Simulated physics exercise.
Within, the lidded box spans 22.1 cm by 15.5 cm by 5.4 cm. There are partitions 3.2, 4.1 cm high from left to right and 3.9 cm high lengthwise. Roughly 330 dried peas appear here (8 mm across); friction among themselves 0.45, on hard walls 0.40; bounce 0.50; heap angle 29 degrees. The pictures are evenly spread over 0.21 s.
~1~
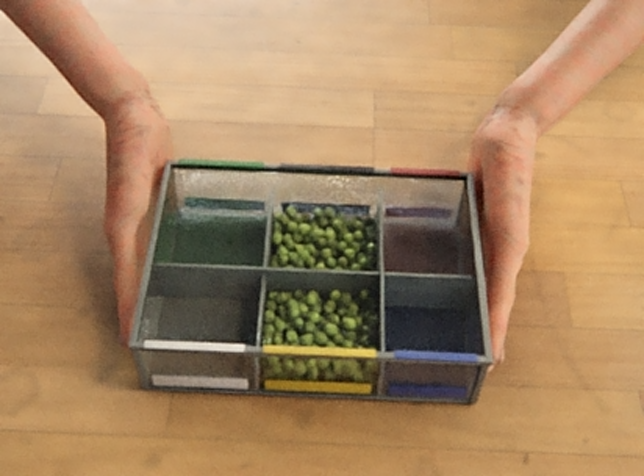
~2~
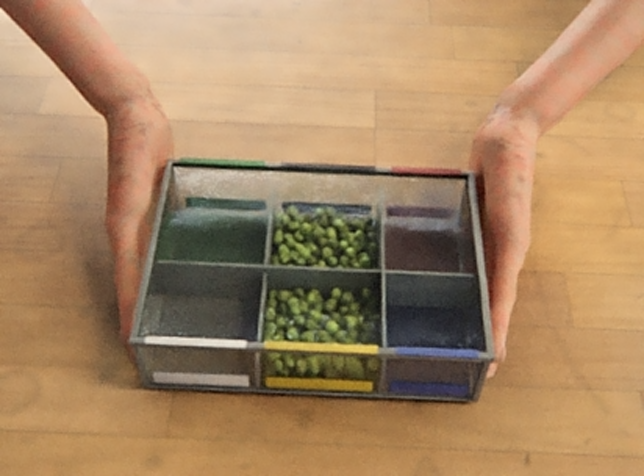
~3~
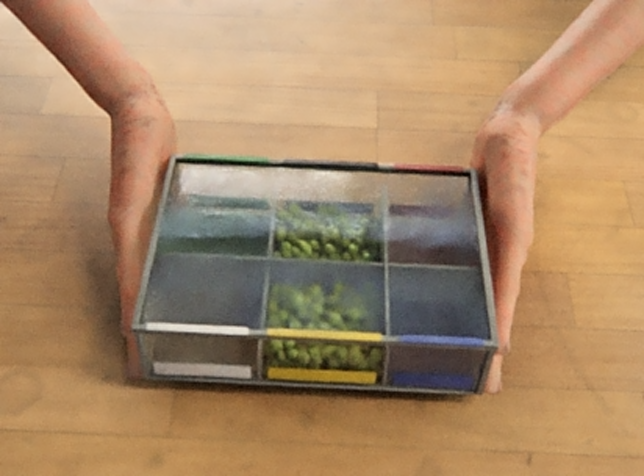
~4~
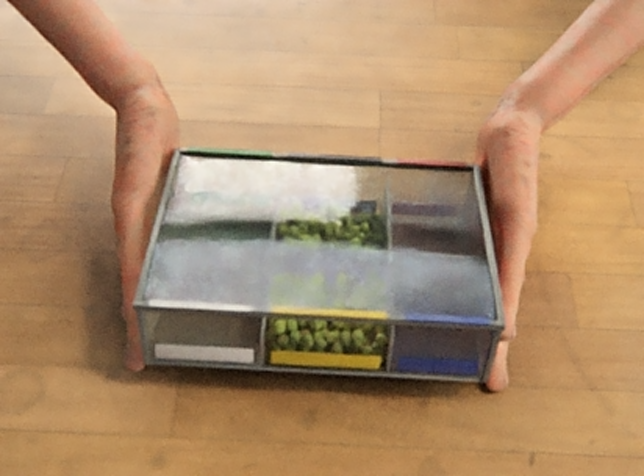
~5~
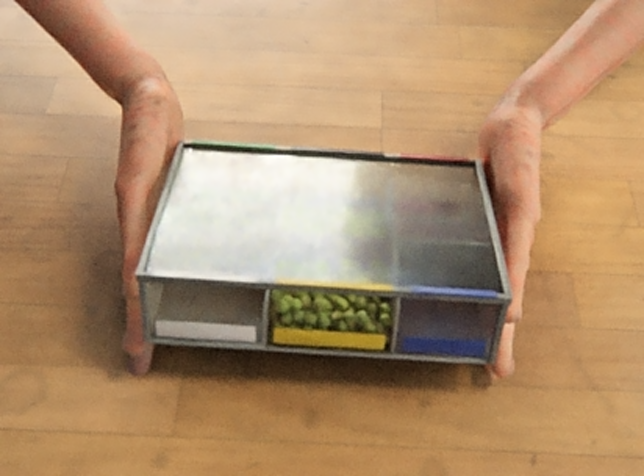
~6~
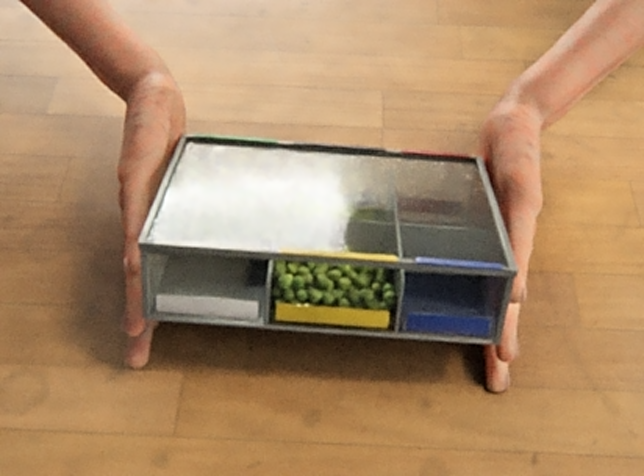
On a wooden floor, two hands held a clear-lidded box with green peas in its two middle compartments and gradually tilted it away, its front edge rising as glare spread across the lid.
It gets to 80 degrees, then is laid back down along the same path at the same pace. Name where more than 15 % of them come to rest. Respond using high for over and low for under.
Red compartment low, blue compartment low, green compartment low, yellow compartment high, white compartment low, black compartment high.
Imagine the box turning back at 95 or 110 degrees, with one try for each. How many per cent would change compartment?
About 20 and 25 per cent.
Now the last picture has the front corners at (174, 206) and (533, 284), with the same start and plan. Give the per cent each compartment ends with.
In per cent, the final split is red 5, blue 0, green 0, yellow 50, white 0, black 40.
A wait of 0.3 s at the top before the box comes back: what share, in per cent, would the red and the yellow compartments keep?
Result - red: 5 %, yellow: 40 %.
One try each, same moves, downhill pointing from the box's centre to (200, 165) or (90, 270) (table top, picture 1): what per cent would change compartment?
The share comes to roughly 30 in a hundred, then roughly 50 in a hundred.
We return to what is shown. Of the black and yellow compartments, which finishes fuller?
The black one.
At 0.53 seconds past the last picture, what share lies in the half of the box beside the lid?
30 per cent, give or take.
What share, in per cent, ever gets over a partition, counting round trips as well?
Roughly 20 per cent.
Then, 0.53 s after the last picture, tilt 79 degrees; yellow 50 %, black 50 %.
Then, 0.88 s after the last picture, tilt 32 degrees; yellow 40 %, black 55 %.
Then, 1.32 s after the last picture, tilt 0 degrees; yellow 40 %, black 55 %.
In the end, red 0 %, blue 0 %, green 0 %, yellow 40 %, white 0 %, black 55 %.
